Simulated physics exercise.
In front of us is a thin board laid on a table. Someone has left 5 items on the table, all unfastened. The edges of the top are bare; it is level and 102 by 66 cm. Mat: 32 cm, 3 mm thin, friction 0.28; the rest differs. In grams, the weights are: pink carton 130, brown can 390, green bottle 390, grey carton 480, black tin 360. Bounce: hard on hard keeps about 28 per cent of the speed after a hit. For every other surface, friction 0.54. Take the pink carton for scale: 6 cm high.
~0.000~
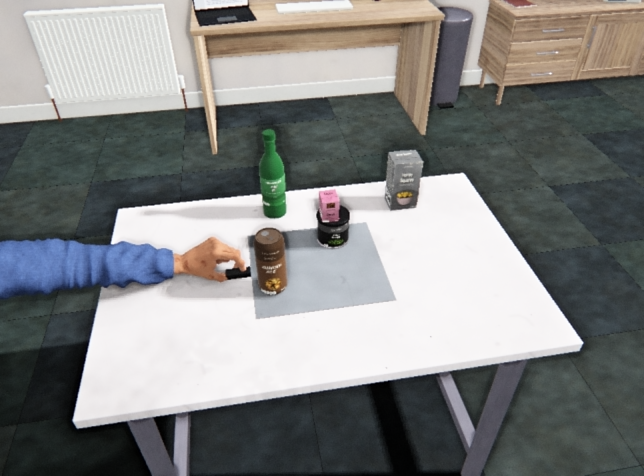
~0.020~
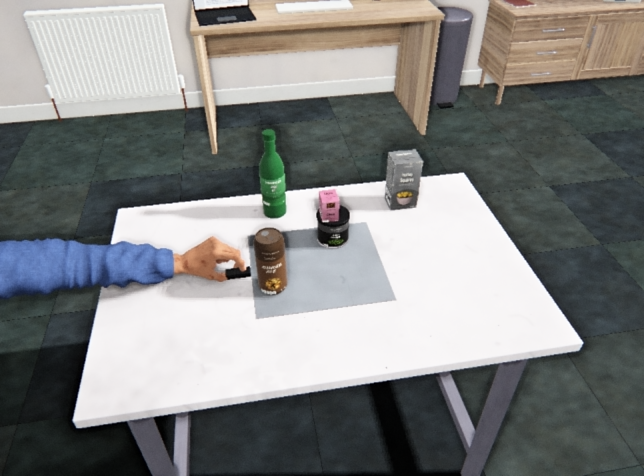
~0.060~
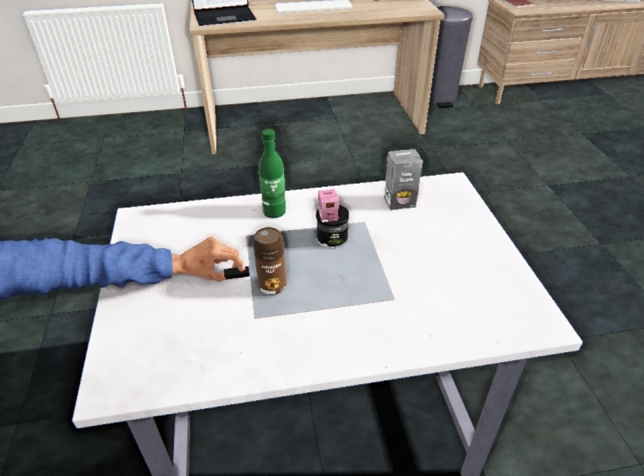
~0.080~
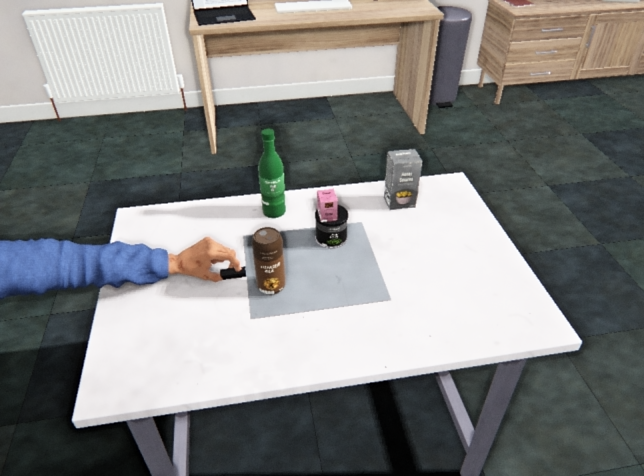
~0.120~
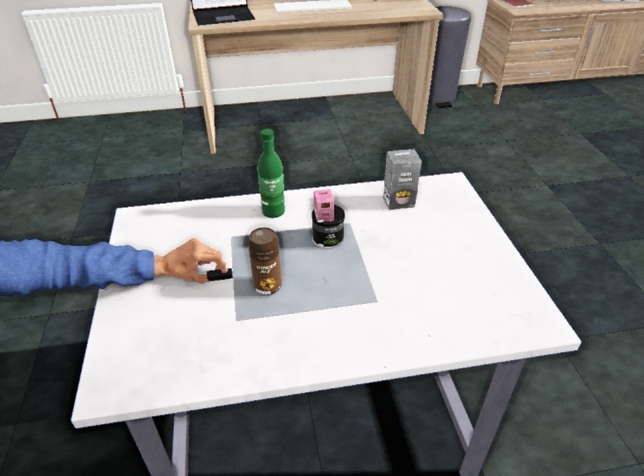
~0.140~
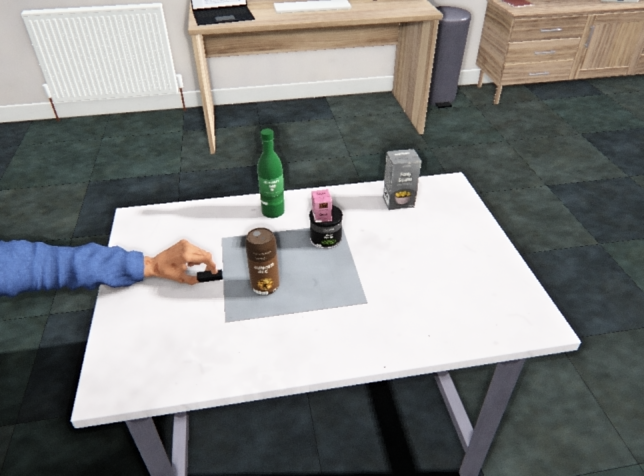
A hand pauses, then pulls the board left beneath a brown can that shifts slightly.
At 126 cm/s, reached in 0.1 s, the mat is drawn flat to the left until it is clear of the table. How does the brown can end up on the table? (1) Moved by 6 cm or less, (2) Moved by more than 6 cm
Option 2: Moved by more than 6 cm.
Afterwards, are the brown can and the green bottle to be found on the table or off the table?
Final state - brown can: Beyond the limits; green bottle: Inside the limits.
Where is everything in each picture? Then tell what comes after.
In the first picture, 0 cm of pull; brown can (271, 263); pink carton (329, 206).
In the second picture, 0 cm of pull; grey carton (403, 181); black tin (333, 226).
In the third picture, 0 cm of pull; pink carton (328, 205); green bottle (272, 174).
In the fourth picture, 1 cm of pull; grey carton (402, 180); black tin (332, 226).
In the fifth picture, 4 cm of pull; pink carton (324, 206); green bottle (271, 174).
In the sixth picture, 6 cm of pull; brown can (263, 263); grey carton (401, 180).
After 0.44 s, 44 cm of pull; brown can slid 22 cm near (168, 275); pink carton slid 8 cm; black tin slid 8 cm.
After 0.74 s, 82 cm of pull; brown can now off the table; pink carton slid 8 cm; black tin slid 8 cm.
At rest (1.5 s), off the table, brown can; not toppled but over 6 cm from the start, pink carton and black tin; the other 2 in place, give or take 6 cm.
